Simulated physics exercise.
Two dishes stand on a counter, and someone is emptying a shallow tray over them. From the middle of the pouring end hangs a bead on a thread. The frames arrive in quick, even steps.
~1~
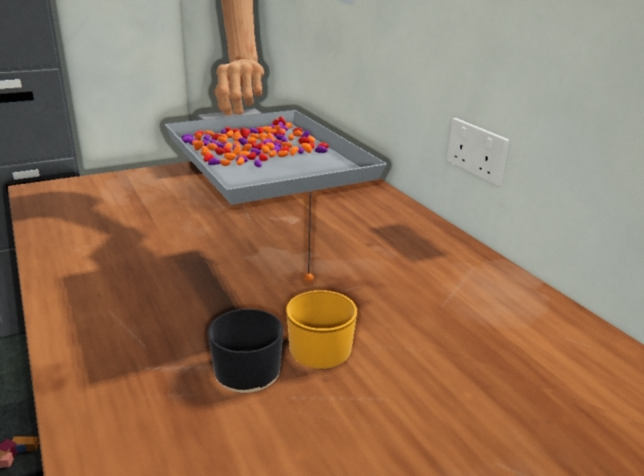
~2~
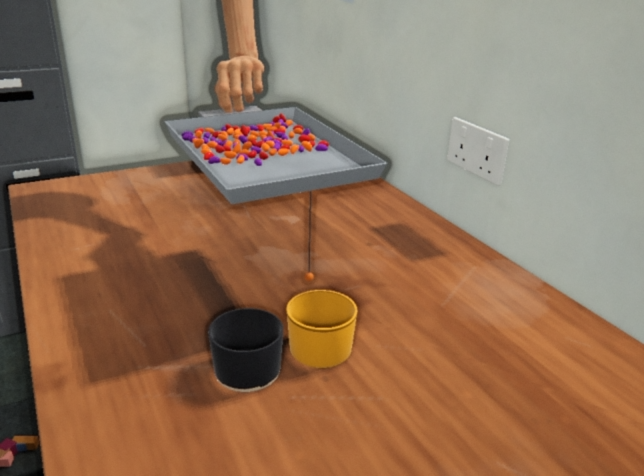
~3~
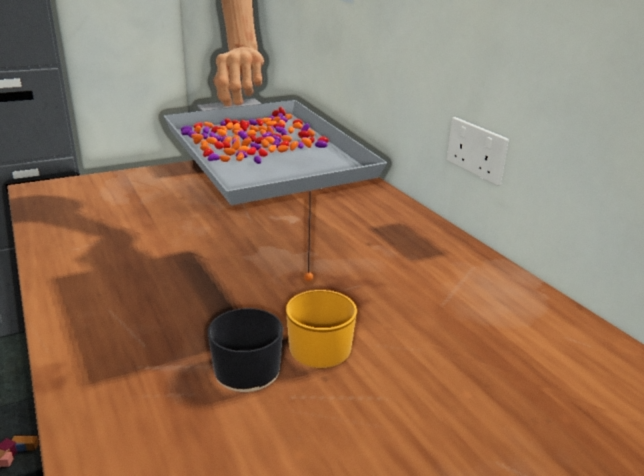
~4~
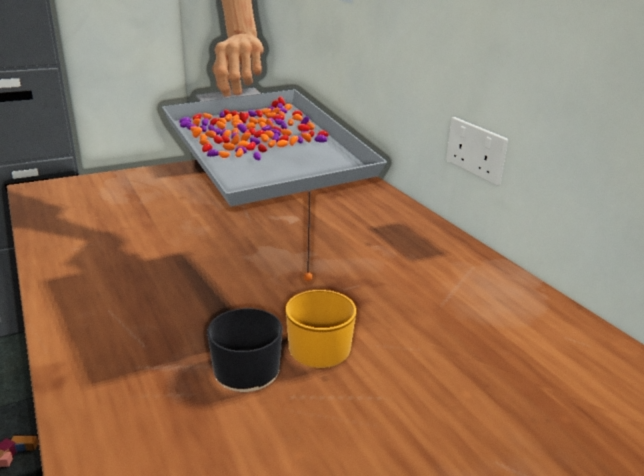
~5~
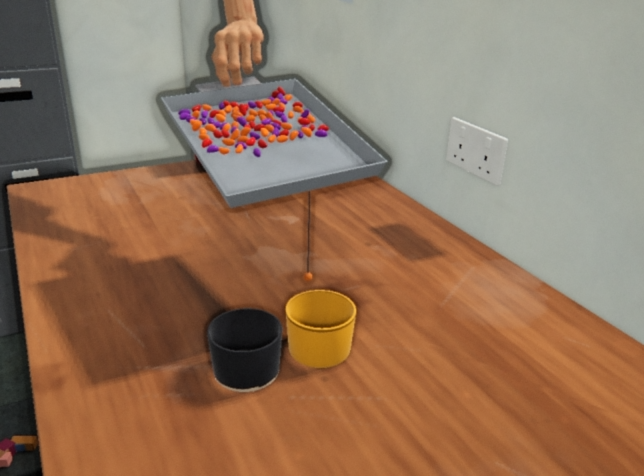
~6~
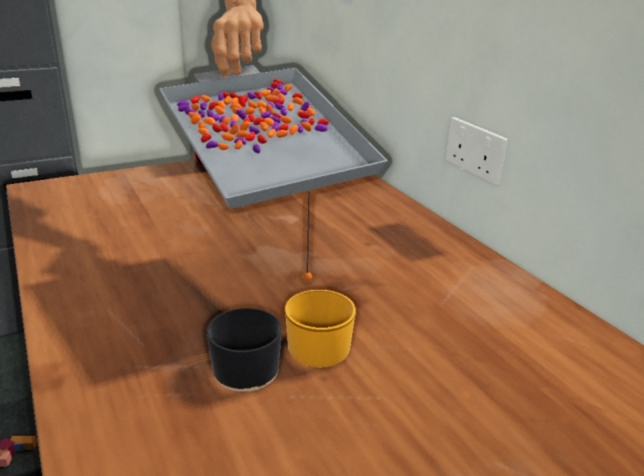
A hand held a shallow grey tray of colourful jelly beans above a black dish and a yellow one, then slowly raised its far end, tilting it slightly toward the near left corner.
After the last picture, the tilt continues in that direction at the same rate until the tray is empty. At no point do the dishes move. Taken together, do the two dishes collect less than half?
No, they get the bigger share.
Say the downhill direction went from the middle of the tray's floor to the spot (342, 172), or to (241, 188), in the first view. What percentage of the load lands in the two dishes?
The share is 0 per cent in the first and 10 per cent in the second.
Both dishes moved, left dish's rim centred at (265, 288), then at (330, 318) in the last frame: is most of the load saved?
At place one the minor share; at place two the minor share.
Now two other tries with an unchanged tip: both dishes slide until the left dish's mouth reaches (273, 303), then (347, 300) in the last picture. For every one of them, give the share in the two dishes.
It comes to near 40 per cent the first time and near 0 per cent the second time.
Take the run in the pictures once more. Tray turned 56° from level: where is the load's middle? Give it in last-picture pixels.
Centre estimate: (268, 176).
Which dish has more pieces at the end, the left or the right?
The one to the left.
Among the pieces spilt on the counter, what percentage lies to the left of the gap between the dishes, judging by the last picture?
60 per cent, roughly.
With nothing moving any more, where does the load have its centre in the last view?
It settles centred around (258, 358).
Just after the last frame, tray tipped steeply; almost all on the tray; just a few in the left dish; about a tenth in the air.
A moment on, tray tipped right over; the larger part on the tray; about a tenth in the left dish; just a few in the right dish; just a few outside both; just a few in the air.
Further on, tray tipped past a quarter turn; roughly half in the left dish; roughly a quarter in the right dish; roughly a quarter outside both.
When it is over, tray tipped past a quarter turn; roughly half in the left dish; roughly a quarter in the right dish; roughly a quarter outside both.
